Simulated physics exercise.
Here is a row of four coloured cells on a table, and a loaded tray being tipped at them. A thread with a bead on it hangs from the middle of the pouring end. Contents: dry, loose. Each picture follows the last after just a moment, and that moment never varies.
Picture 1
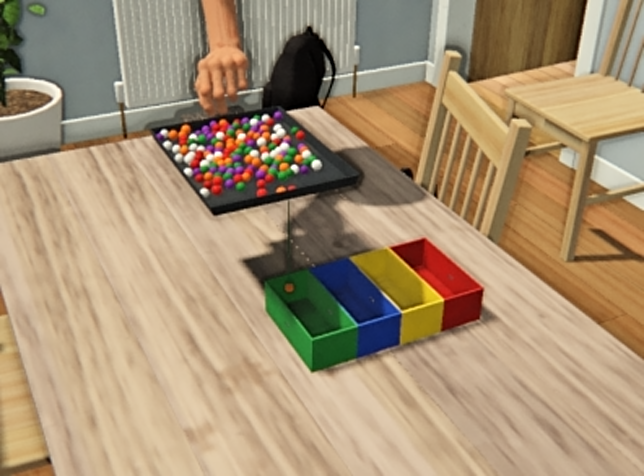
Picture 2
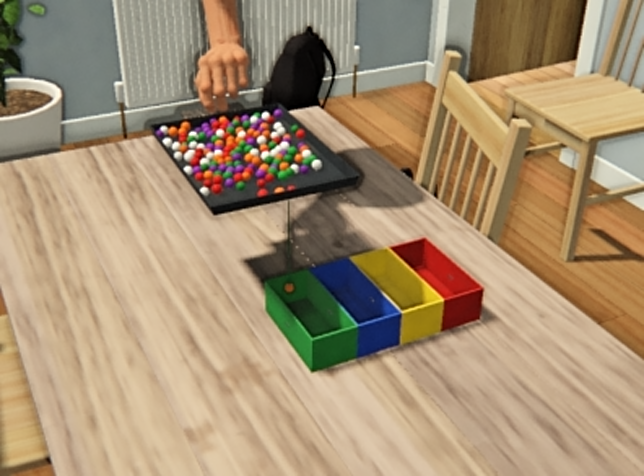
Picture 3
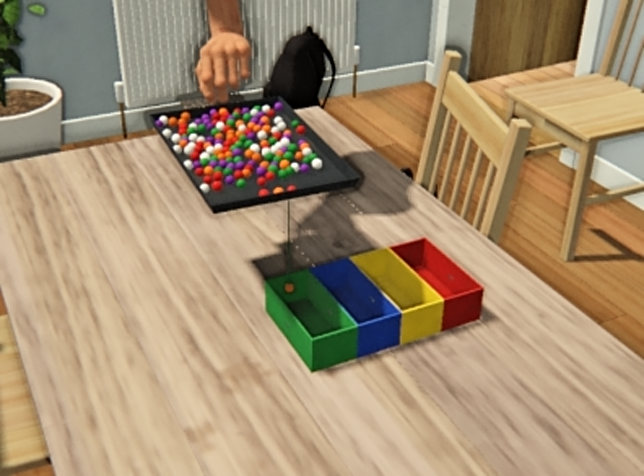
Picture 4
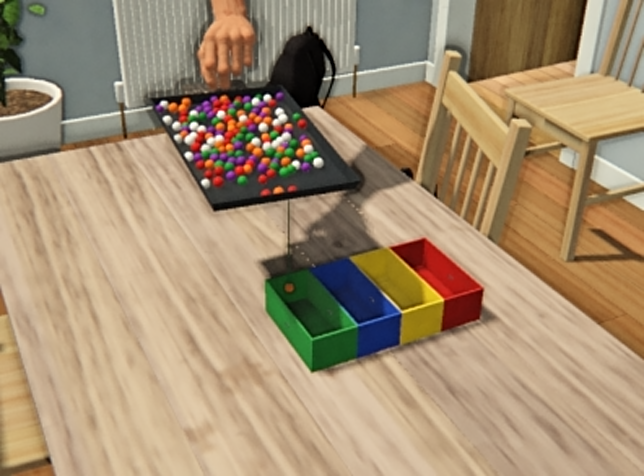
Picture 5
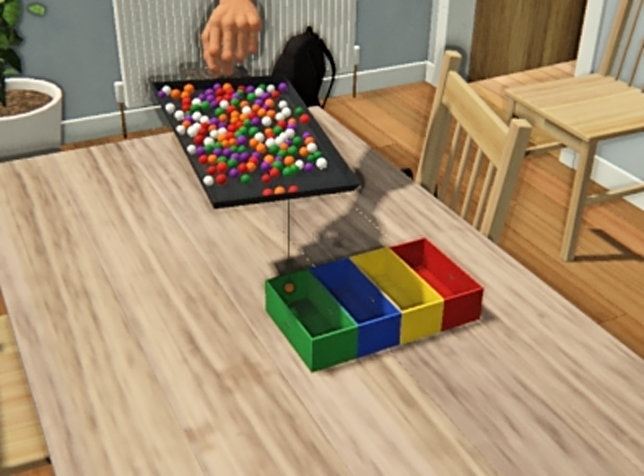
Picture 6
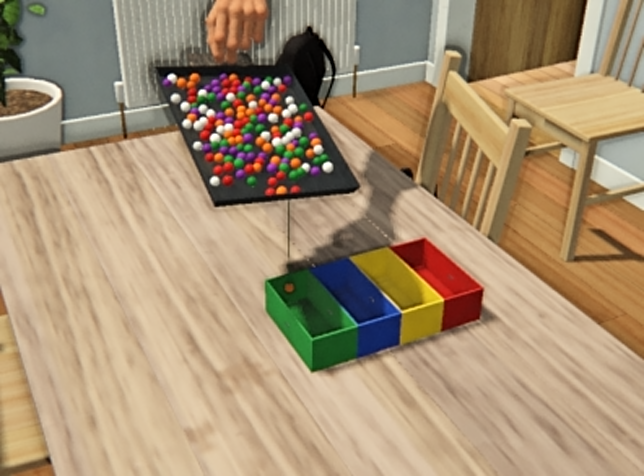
To begin with, a dark tray loaded with small multicoloured plastic balls sits above a wooden table, near a row of green, blue, yellow and red compartments, with a hand at its far edge. The hand rises as the far end lifts, tilting the tray gradually more steeply, and then the balls start shifting toward the lower end.
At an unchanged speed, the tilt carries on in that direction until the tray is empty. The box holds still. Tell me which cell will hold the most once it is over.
The blue cell will hold the most.
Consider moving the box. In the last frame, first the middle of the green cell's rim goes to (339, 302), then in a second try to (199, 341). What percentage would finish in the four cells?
It would be roughly 90 per cent in the first placement and roughly 60 per cent in the second.
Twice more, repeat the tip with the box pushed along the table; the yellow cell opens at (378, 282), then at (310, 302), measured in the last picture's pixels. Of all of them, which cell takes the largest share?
For the first spot the answer is the cell in blue, and for the second spot it is the red cell.
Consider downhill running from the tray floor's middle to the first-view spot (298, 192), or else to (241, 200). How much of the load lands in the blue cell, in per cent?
Lab note: Try one about 40 %, try two 0 %.
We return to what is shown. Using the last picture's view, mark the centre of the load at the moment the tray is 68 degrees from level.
About (339, 205).
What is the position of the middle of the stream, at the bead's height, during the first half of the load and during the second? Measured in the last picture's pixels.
First close to (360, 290), next close to (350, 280).
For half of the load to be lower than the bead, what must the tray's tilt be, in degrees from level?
Roughly 85 degrees from level.
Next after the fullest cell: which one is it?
Place 2: The green one.
Shortly afterwards, tray tipped steeply; near half on the tray; a little in the blue cell; a little in the yellow cell; a little in the green cell; near a quarter falling or outside the box.
Next, tray tipped past a quarter turn; near half in the blue cell; near a quarter in the green cell; a little in the yellow cell; only a few in the red cell; a little falling or outside the box.
Some moments later, tray tipped past a quarter turn; near two thirds in the blue cell; near a quarter in the green cell; a little in the yellow cell; only a few in the red cell; a little falling or outside the box.
In the end, tray tipped past a quarter turn; near two thirds in the blue cell; near a quarter in the green cell; a little in the yellow cell; only a few in the red cell; a little outside the box.
